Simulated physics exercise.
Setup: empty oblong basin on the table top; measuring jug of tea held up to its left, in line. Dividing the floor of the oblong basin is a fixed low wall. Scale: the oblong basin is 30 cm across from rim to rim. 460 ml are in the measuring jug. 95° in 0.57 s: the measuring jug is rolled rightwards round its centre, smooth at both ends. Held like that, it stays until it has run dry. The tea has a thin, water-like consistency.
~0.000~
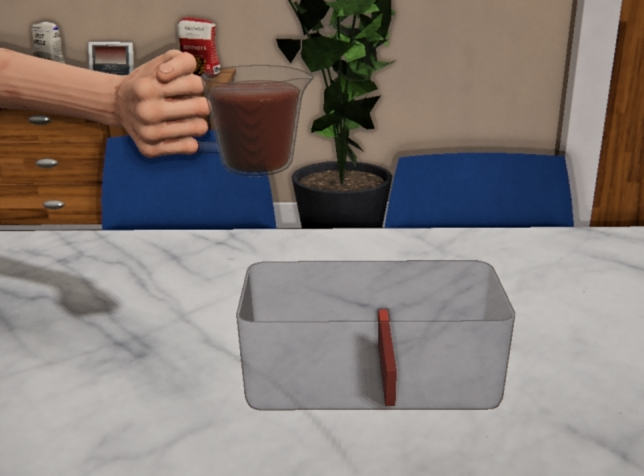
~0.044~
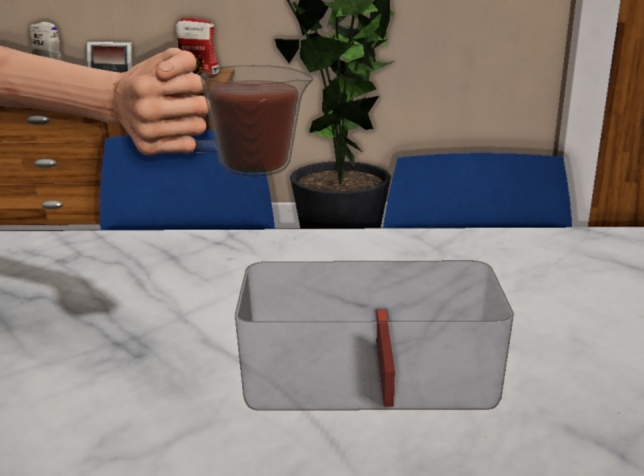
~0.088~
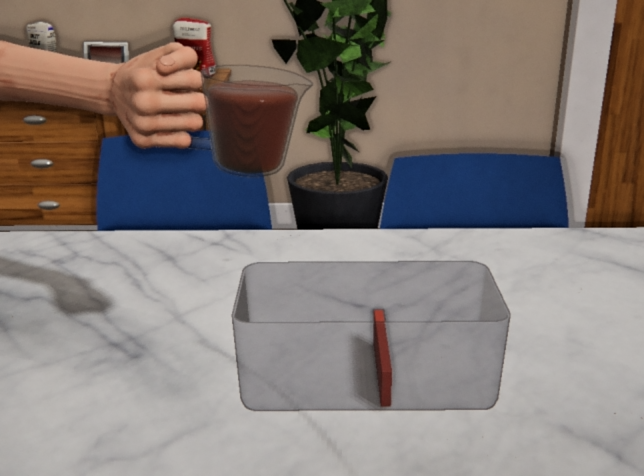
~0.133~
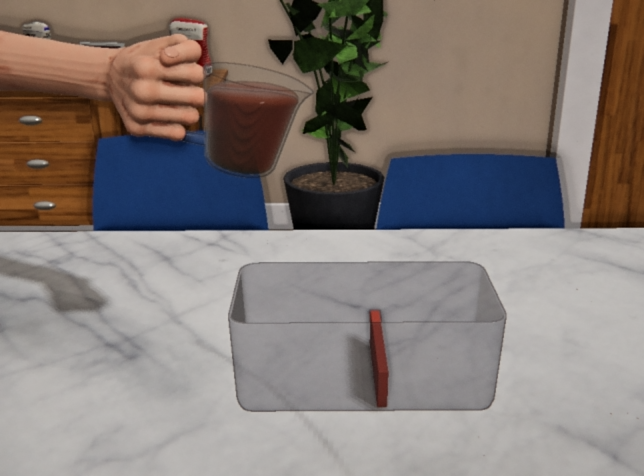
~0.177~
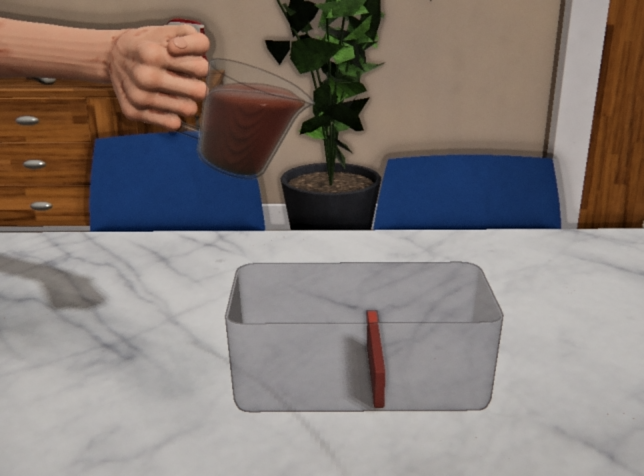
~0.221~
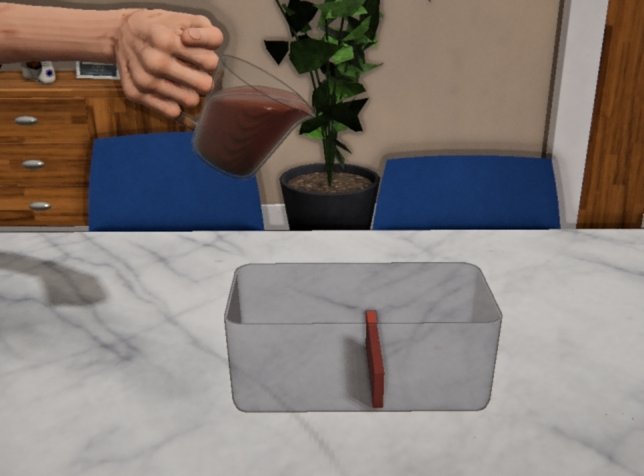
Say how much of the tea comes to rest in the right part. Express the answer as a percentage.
About 48 per cent comes to rest there.
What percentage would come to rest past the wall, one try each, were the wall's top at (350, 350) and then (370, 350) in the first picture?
Respectively close to 90 and 90 %.
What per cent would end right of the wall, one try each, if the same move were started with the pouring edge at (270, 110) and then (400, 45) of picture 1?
Try 1: Approx. 5 %; try 2: Approx. 65 %.
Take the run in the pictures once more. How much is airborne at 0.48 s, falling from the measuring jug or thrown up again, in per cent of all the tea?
Estimate: Some 42 % of the total.
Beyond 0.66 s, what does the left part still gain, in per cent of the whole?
Roughly 20 percent.
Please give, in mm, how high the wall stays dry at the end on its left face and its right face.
Roughly 40 mm on the left side and roughly 36 mm on the right.
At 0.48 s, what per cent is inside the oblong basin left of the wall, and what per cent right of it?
About 3 % left, 6 % right.
After 0.48 s the tilt is 89° and 49 per cent is still to pour, 3 is left of the wall and 6 right of it.
After 0.66 s the tilt is 95° and 12 per cent is still to pour, 30 is left of the wall and 33 right of it.
After 0.86 s the tilt is 95° and 2 per cent is still to pour, 43 is left of the wall and 48 right of it.
After 1.07 s the tilt is 95° and 0 per cent is still to pour, 49 is left of the wall and 48 right of it.
In the end 50 per cent lies left of the wall, 48 right of it and 2 outside.
